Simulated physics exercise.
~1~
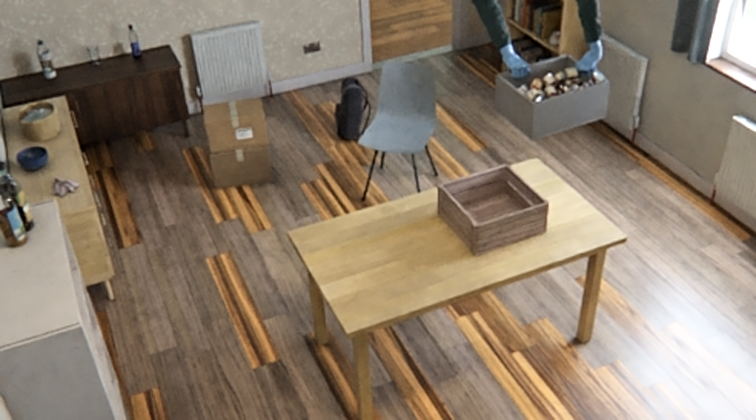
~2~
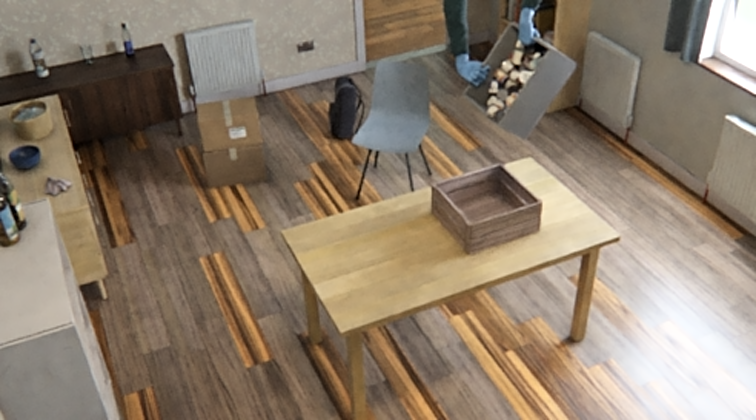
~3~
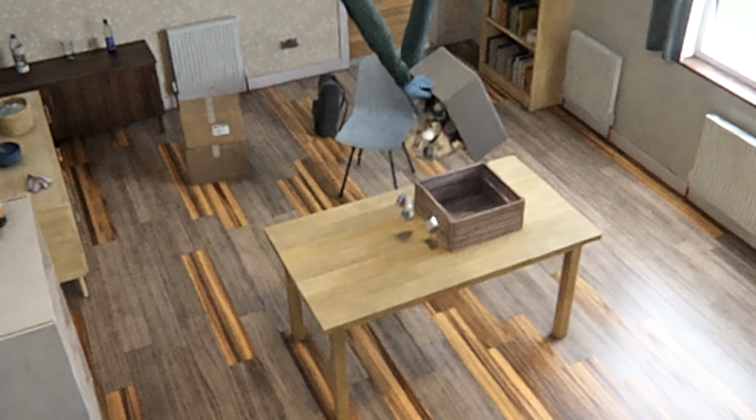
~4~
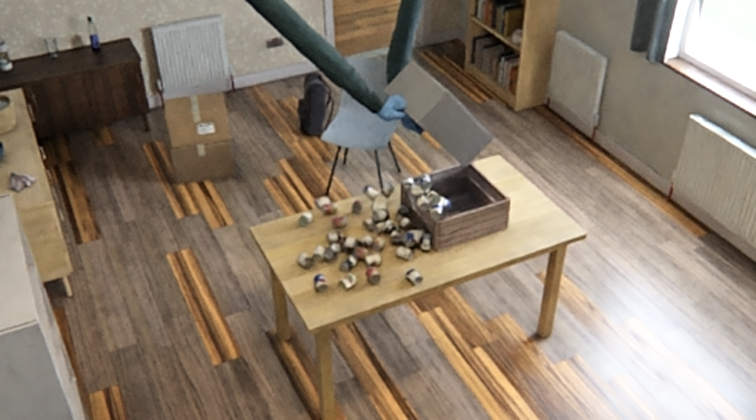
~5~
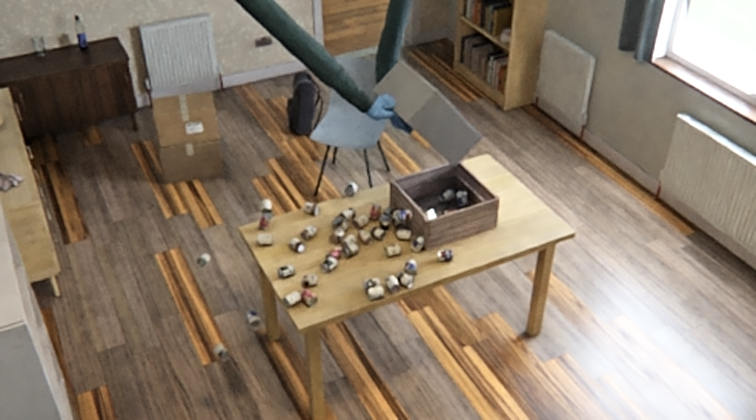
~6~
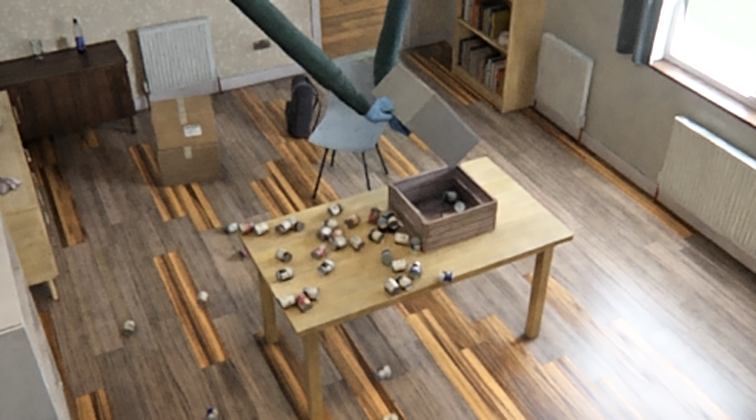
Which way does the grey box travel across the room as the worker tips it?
The grey box moves to the left, from the upper right of the room to a place above the table.
A worker in dark green sleeves and blue gloves holds a grey box full of small tins at the top right of a wood-floored room, seen from above. Below stands a pale wooden table with an open brown wooden box on it, near a grey chair and stacked cardboard boxes. The worker carries the grey box left and tips it steeply over the table. The tins tumble out, a few landing in the wooden box but most scattering across the tabletop. Some roll off the left side onto the floor, while the emptied grey box stays tilted above.
